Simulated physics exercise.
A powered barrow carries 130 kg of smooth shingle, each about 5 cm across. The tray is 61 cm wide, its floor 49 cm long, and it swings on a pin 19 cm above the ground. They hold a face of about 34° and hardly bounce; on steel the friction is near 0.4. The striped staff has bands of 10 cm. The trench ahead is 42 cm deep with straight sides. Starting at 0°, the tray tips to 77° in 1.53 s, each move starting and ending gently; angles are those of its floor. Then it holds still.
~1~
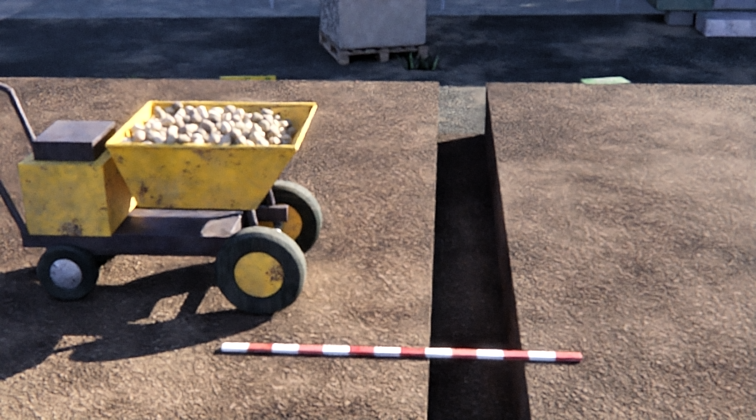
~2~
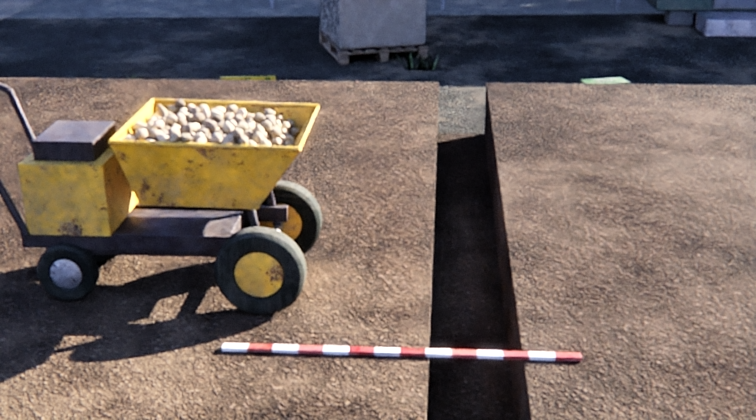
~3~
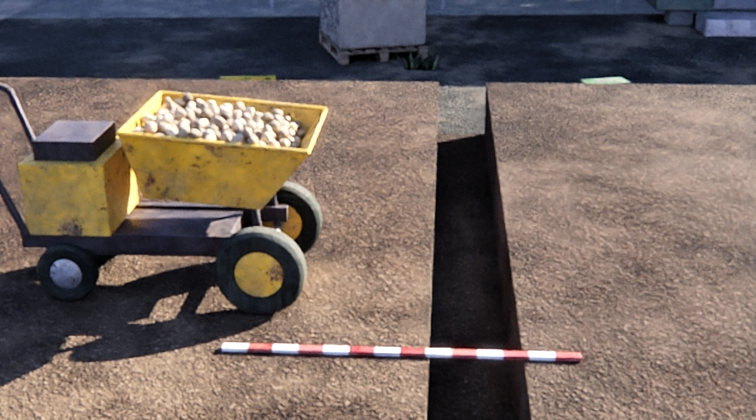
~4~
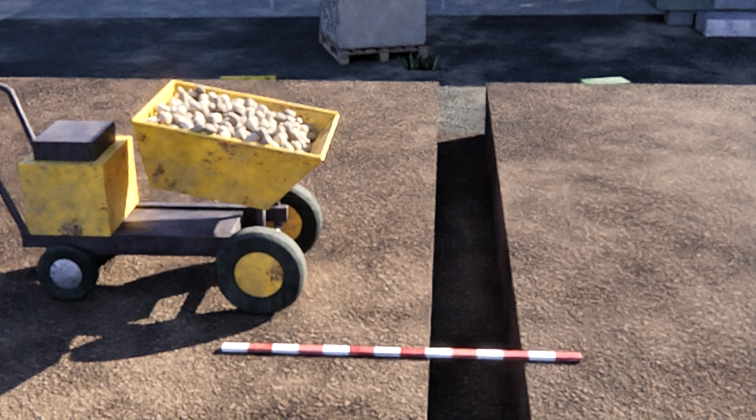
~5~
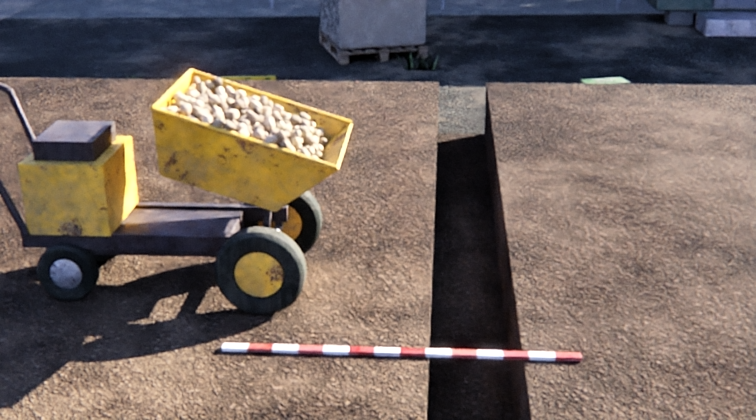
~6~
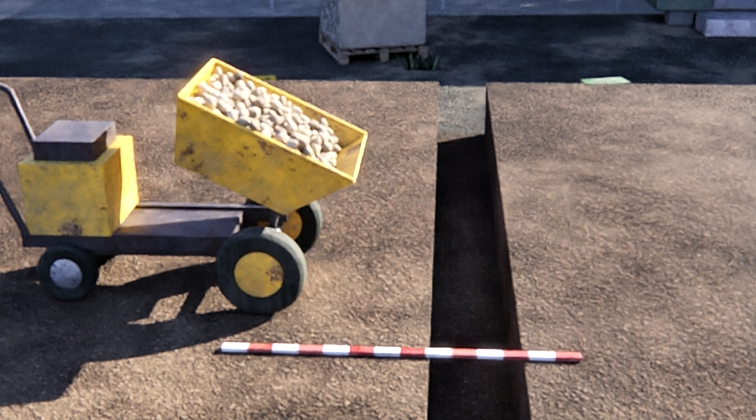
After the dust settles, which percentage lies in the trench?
Roughly 95 per cent ends in the trench.
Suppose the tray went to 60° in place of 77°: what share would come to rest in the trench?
In that case some 65 per cent.
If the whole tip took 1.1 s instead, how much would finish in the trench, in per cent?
In that case some 95 per cent.
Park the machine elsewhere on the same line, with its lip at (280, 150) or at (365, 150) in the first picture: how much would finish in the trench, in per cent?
Near 75 per cent from the first place, 65 from the second.
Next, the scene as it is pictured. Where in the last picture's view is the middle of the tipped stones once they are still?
Near (471, 352).
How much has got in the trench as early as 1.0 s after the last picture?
About 65 per cent by then.
Then, 0.5 s after the last picture the floor is at 65°, 93 % in the tray, 5 % short of the trench, 3 % in the trench; the foremost stones are at (446, 261).
Then, 1.0 s after the last picture the floor is at 77°, 29 % in the tray, 7 % short of the trench, 63 % in the trench; the foremost stones are at (505, 343).
Then, 1.4 s after the last picture the floor is at 77°, 9 % in the tray, 9 % short of the trench, 82 % in the trench; the foremost stones are at (506, 350).
Then, 3.3 s after the last picture the floor is at 77°, 0 % in the tray, 5 % short of the trench, 95 % in the trench; the foremost stones are at (505, 346).
